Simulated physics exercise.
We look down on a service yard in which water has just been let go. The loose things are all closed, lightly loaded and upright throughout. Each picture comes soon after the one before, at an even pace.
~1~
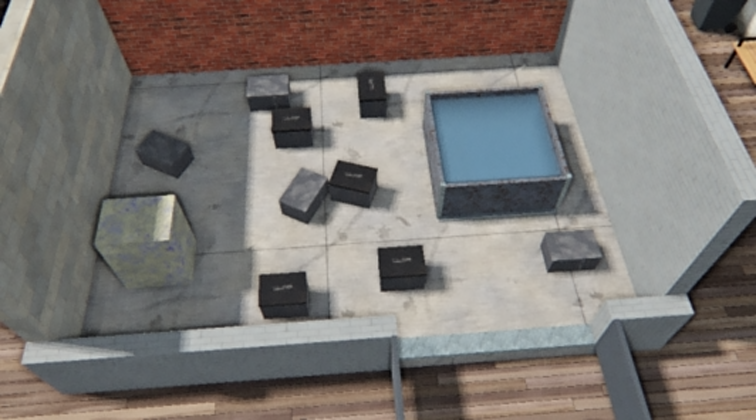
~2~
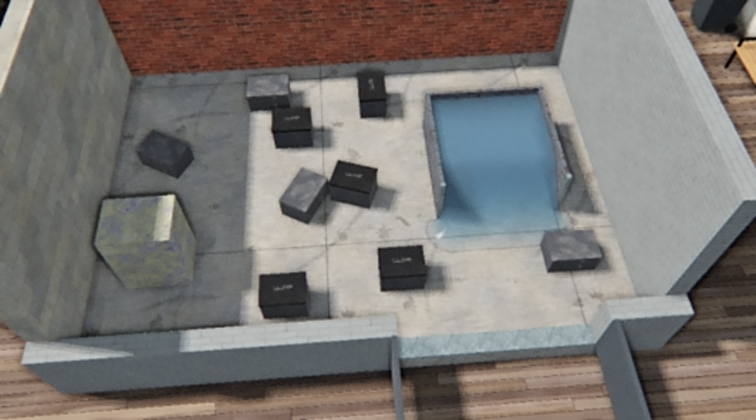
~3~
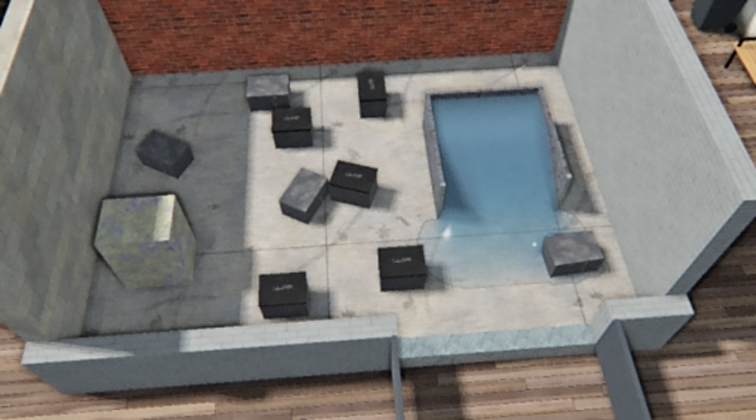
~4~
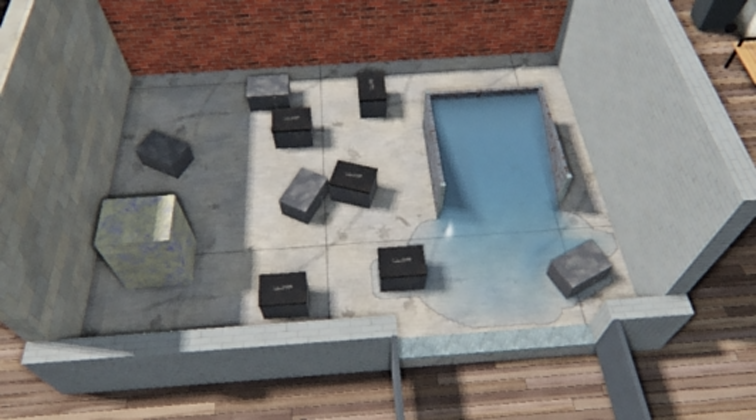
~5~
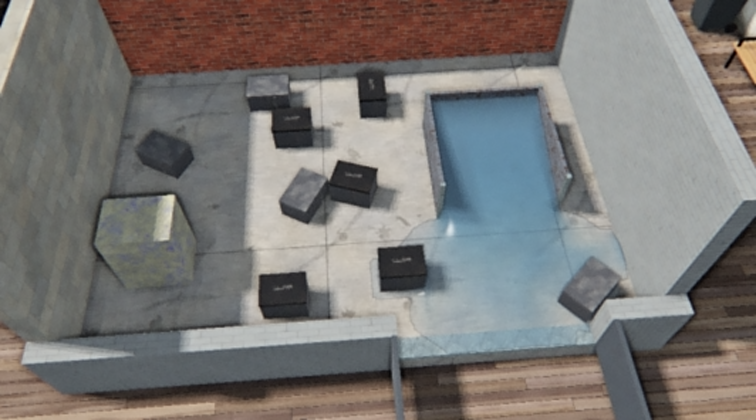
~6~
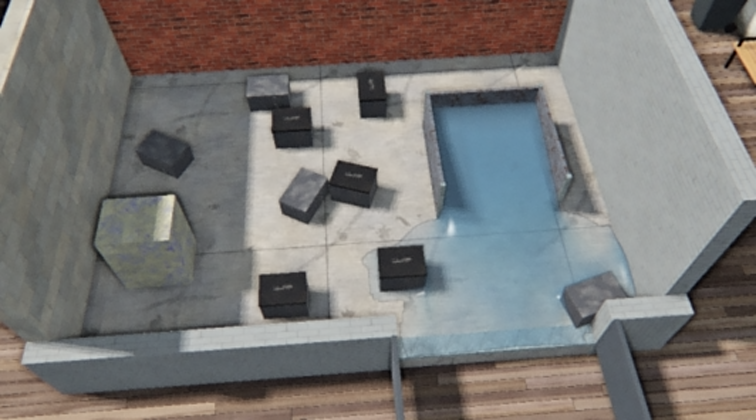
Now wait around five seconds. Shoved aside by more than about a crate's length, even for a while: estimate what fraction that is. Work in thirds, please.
So the part that moves far is short of the one-third mark.
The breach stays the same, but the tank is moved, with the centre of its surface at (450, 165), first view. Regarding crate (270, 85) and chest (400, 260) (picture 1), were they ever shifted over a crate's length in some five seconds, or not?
Fell short, travelled that far.
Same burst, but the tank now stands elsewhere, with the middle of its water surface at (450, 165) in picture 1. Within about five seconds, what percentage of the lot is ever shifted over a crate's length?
It should come out close to 10 %.
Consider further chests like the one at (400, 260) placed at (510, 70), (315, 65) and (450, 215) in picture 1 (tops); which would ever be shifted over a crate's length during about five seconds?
In sequence: Doesn't go far, doesn't go far, pushed clear.
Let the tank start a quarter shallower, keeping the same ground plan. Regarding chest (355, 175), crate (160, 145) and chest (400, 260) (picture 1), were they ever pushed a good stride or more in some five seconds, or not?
Order as given: Not past it; not past it; displaced that much.
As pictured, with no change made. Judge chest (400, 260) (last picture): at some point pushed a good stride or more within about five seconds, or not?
Over that mark.
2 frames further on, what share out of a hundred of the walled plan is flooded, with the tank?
Around 25 percent.
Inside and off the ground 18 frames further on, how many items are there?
So that is 0.
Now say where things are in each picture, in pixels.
A crate at (573, 245), on the bottom; a chest at (402, 261), on the bottom; 0 of 10 have shifted, in the first picture.
A crate at (573, 245) rests on the ground; a chest at (402, 261), on the bottom; 0 of 10 have shifted, in the second picture.
A crate at (575, 247) rests on the ground, close to its start; a chest at (402, 261) rests on the ground; 0 of 10 have shifted, in the third picture.
A crate at (582, 263), on the bottom, close to its start; a chest at (402, 261) rests on the ground; 1 of 10 have shifted, in the fourth picture.
A crate at (592, 284), on the bottom, a stride from its start; a chest at (402, 261) rests on the ground; 1 of 10 have shifted, in the fifth picture.
A crate at (597, 294), on the bottom, a stride from its start; a chest at (401, 261), on the bottom; 1 of 10 have shifted, in the sixth picture.
A moment on, 1 of 10 are well off their spots; 1 afloat.
Next, 2 of 10 are well off their spots; 0 afloat.
Later, 2 of 10 are well off their spots; 0 afloat.
In the end, 2 of 10 are well off their spots, and 2 have been at some point; 0 afloat.
